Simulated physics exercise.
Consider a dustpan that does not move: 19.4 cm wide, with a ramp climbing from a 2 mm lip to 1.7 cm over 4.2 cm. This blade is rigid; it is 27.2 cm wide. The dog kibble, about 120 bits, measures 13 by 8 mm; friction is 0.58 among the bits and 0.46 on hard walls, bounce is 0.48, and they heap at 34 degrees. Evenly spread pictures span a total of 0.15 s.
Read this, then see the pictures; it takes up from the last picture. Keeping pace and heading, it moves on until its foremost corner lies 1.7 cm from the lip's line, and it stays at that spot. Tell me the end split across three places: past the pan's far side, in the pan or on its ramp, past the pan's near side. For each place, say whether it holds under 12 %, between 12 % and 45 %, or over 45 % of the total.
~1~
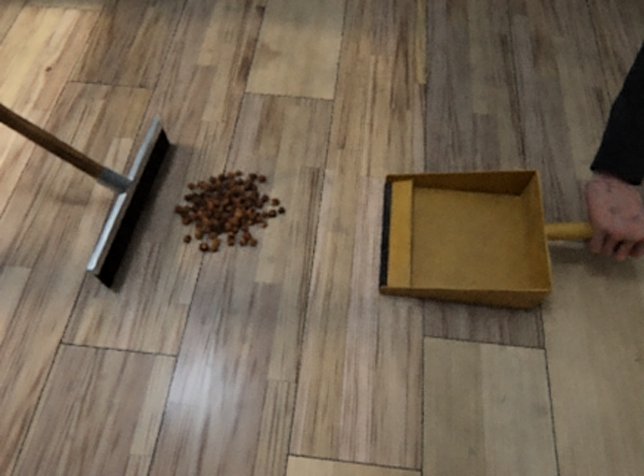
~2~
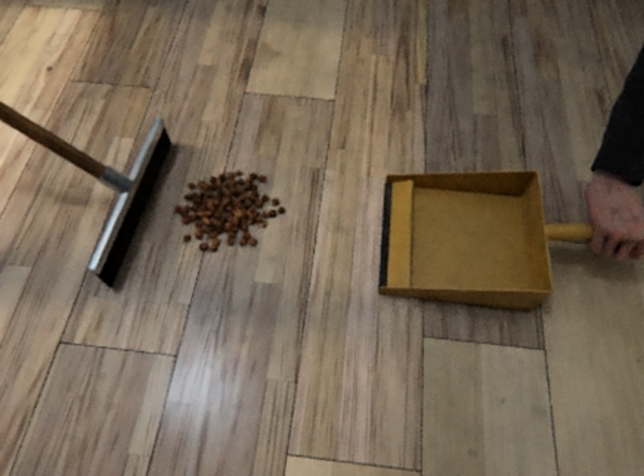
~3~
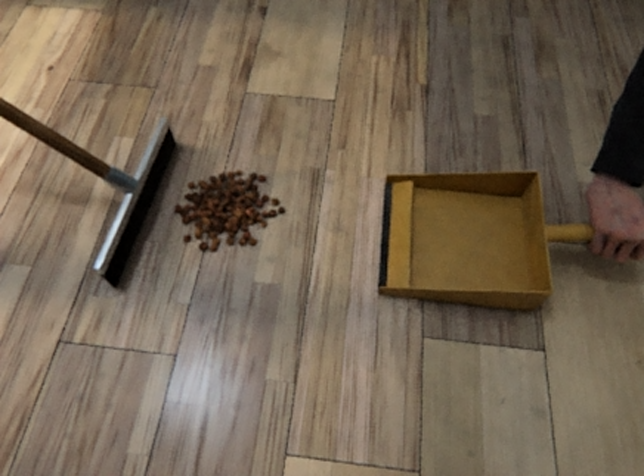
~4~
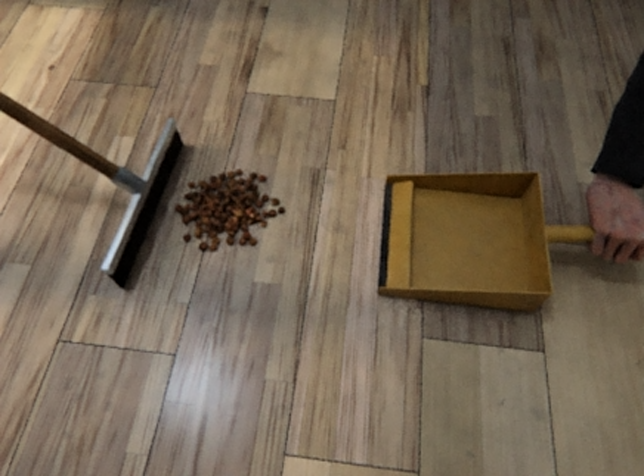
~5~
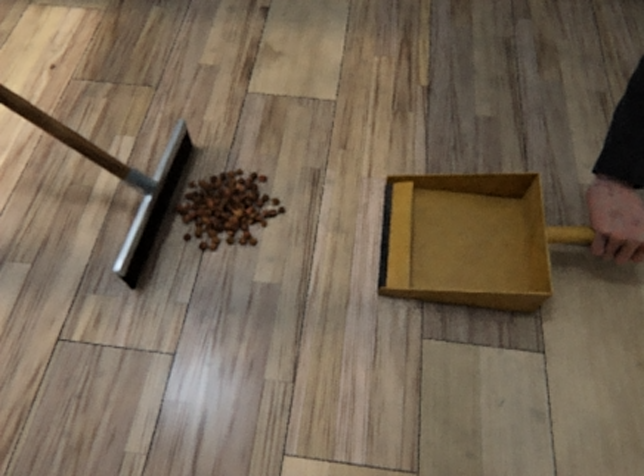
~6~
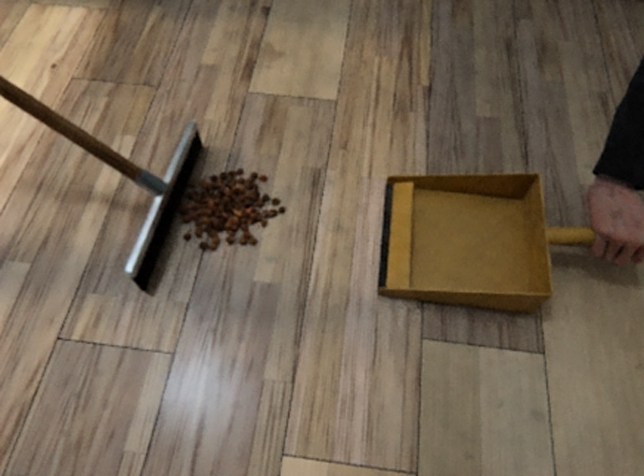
Far side: A scattering lands there; pan: A modest portion lands there; near side: A scattering lands there.
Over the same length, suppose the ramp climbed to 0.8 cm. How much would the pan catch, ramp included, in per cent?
Close to 50 per cent then.
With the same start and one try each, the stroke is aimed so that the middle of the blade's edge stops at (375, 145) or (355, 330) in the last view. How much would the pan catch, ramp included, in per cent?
Some 0 in a hundred and 20 in a hundred.
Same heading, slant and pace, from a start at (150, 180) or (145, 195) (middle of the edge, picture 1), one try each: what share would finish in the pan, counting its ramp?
Estimates: 35 percent and 40 percent.
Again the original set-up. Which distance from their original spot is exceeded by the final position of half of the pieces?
Near 26 cm.
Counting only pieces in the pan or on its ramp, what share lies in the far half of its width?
Something like 60 per cent of the catch.
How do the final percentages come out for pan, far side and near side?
Far: 5; pan: 40; near: 5 (percent).
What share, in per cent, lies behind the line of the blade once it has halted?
Estimate: About 0 %.
Then, 0.26 s after the last picture, middle of the blade 18 cm from the lip; 0 % over the lip, far side 0 %, near side 0 %.
Then, 0.43 s after the last picture, middle of the blade 8 cm from the lip; 0 % over the lip, far side 5 %, near side 0 %.
Then, 0.73 s after the last picture, middle of the blade 3 cm from the lip; 40 % over the lip, far side 5 %, near side 5 %.
In the end, far side 5 %, pan 40 %, near side 5 %, in front of the lip or behind the blade 50 %.
